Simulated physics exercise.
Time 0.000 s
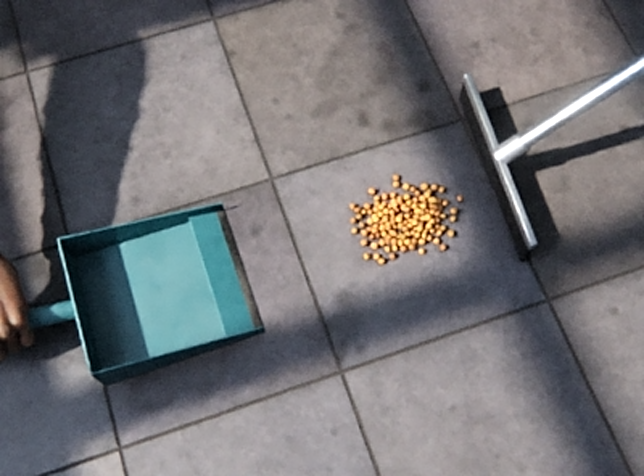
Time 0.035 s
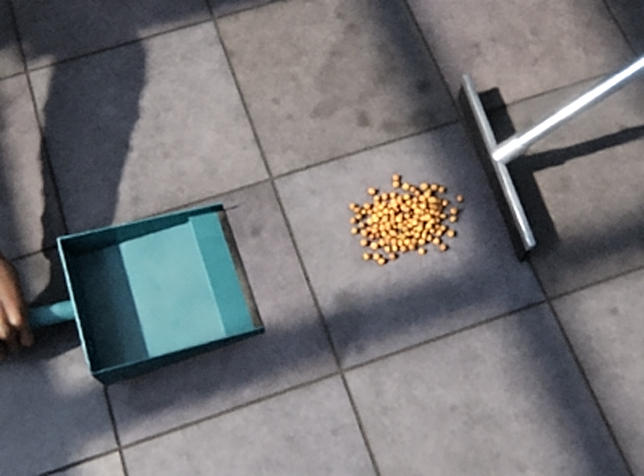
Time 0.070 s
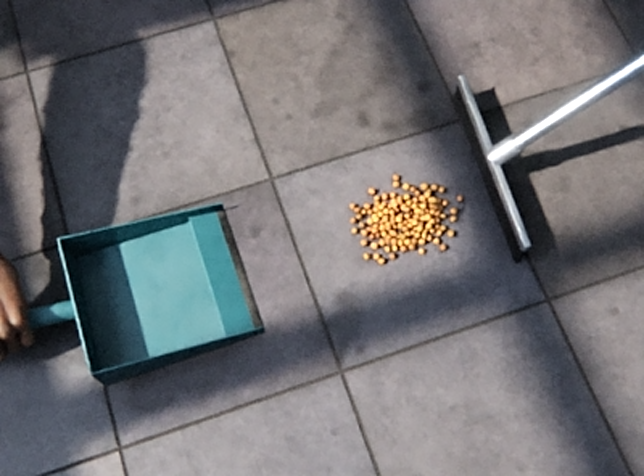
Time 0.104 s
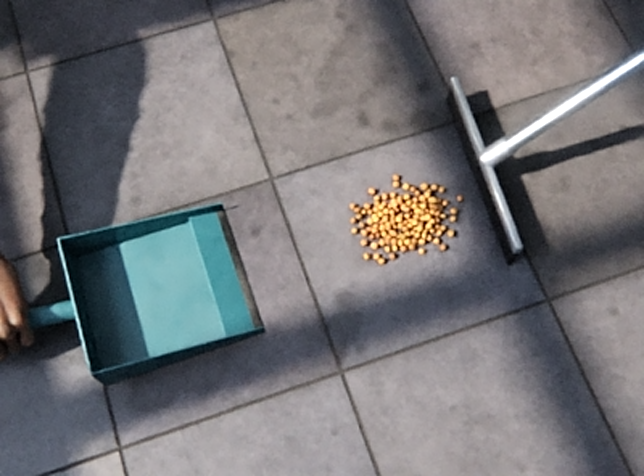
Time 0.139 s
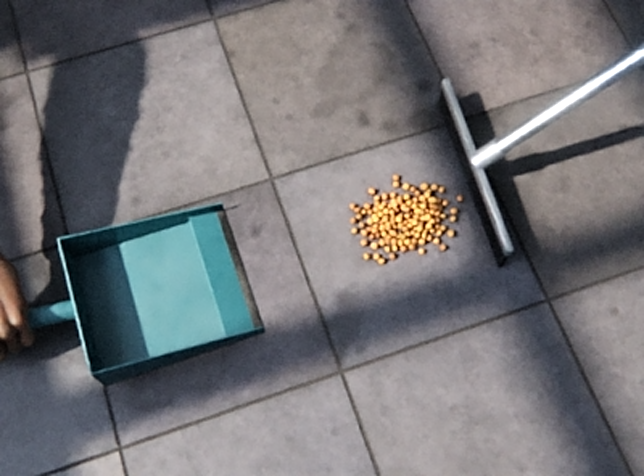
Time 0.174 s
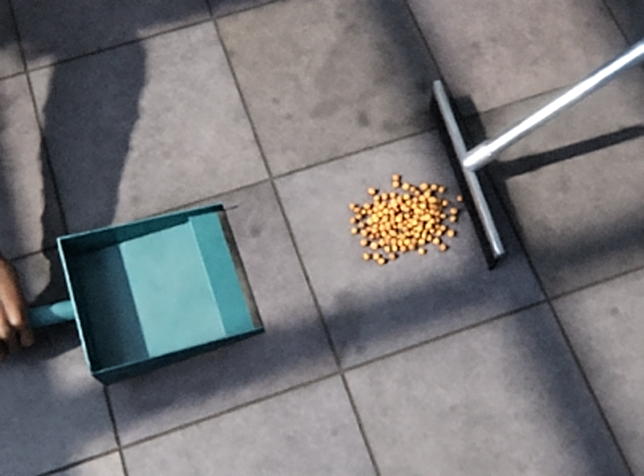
A squeegee-like blade on a pale metal handle slides a short way left across grey tiles, nearing a small pile of roasted chickpeas that stays undisturbed, while a hand at the left holds a teal dustpan still.
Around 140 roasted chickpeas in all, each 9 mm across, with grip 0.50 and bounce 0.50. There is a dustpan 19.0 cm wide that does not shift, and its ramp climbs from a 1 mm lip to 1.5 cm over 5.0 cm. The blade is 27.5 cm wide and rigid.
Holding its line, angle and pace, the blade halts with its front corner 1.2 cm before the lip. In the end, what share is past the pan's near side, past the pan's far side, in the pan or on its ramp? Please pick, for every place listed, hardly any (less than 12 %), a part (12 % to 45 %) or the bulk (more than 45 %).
Near side: Hardly any, far side: Hardly any, pan: The bulk.
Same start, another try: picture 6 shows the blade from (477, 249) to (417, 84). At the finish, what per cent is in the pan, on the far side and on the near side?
Final per cent - pan 40, far 20, near 5.
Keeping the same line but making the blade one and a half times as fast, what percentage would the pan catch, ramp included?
I'd guess it lands at about 45 per cent.
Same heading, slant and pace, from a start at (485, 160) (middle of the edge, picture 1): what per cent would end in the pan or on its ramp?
50 per cent, roughly.
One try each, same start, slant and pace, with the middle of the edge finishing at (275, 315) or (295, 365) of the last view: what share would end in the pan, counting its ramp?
About 25 % and 5 %.
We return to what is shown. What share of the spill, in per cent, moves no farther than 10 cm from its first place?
Around 0 in a hundred.
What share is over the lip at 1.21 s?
About 50 percent.
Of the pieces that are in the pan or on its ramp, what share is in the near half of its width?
I'd say near 40 per cent.
After 0.57 s, middle of the blade 19 cm from the lip; 0 % over the lip, far side 0 %, near side 0 %.
Then, at 0.84 s, middle of the blade 9 cm from the lip; 0 % over the lip, far side 5 %, near side 0 %.
After 1.21 s, middle of the blade 2 cm from the lip; 50 % over the lip, far side 5 %, near side 0 %.
In the end, at 1.5 s, near side 0 %, far side 5 %, pan 50 %, in front of the lip or behind the blade 40 %.
